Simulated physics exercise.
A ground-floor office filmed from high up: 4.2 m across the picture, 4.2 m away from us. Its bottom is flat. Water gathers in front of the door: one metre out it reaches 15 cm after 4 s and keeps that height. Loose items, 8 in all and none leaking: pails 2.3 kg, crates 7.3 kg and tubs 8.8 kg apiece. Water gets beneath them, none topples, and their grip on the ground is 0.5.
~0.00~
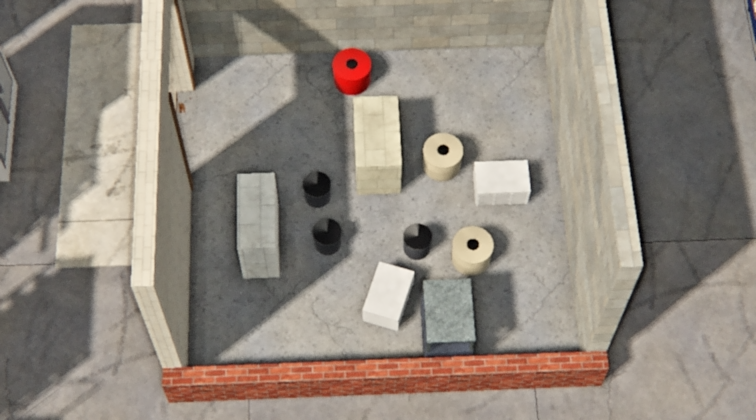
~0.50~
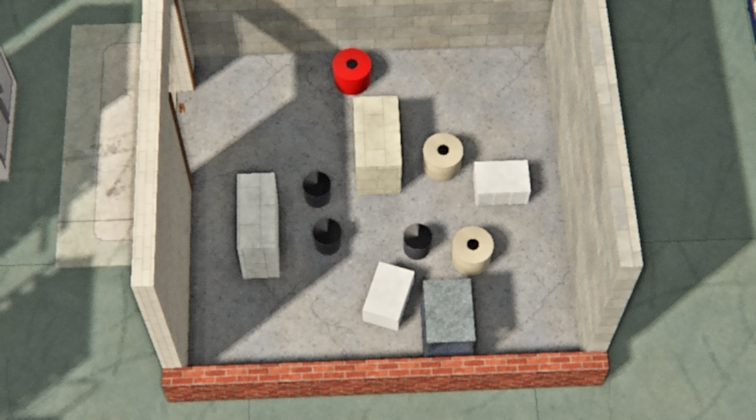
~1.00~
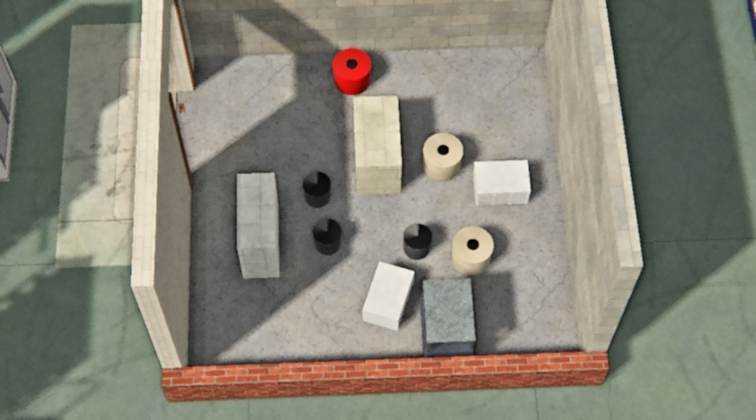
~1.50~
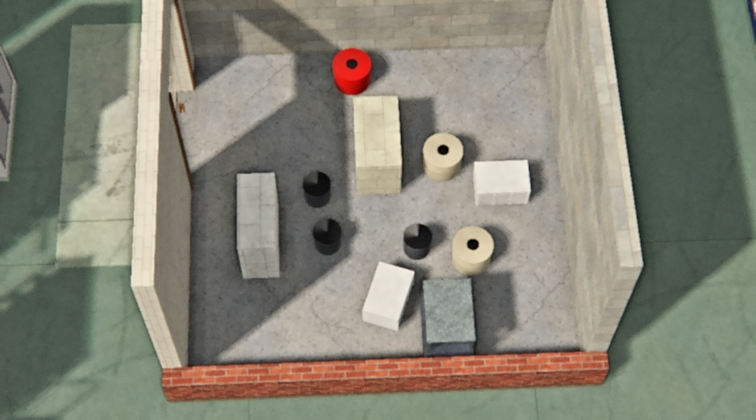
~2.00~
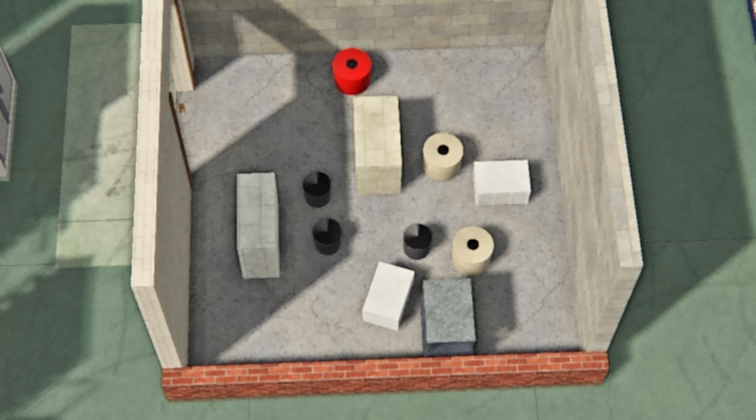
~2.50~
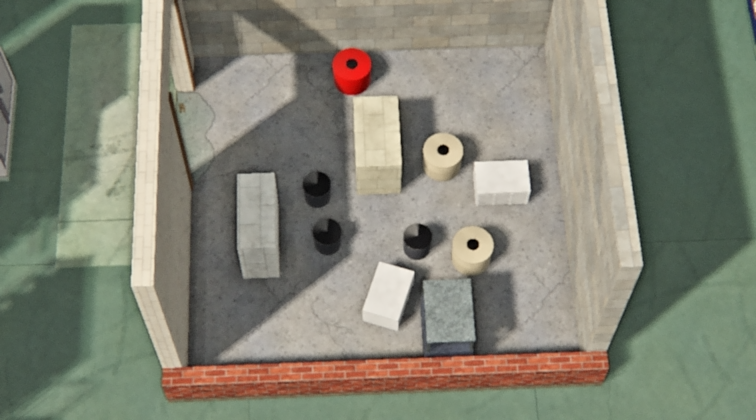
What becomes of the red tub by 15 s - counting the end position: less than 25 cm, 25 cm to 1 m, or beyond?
The red tub travels far.
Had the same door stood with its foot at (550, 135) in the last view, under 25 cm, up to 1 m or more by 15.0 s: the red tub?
In that case the red tub gets carried off.
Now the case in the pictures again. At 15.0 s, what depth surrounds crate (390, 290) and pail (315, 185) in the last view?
About 8 and 9 cm.
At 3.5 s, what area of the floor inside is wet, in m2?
Some 1.5 m2.
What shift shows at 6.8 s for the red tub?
About 100 cm.
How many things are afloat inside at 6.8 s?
0 of them.
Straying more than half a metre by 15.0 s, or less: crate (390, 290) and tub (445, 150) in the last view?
In turn: Past it, less.
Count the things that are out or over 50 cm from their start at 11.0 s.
3 of them.
After 3.5 s the red tub is near (352, 64), 0.0 m from its start, aground; 0 afloat.
After 6.8 s the red tub is near (444, 58), 1.1 m from its start, aground; 0 afloat.
After 11.0 s the red tub is near (537, 105), 2.2 m from its start, afloat; 5 afloat.
After 15.0 s the red tub is near (532, 288), 3.5 m from its start, afloat; 8 afloat.
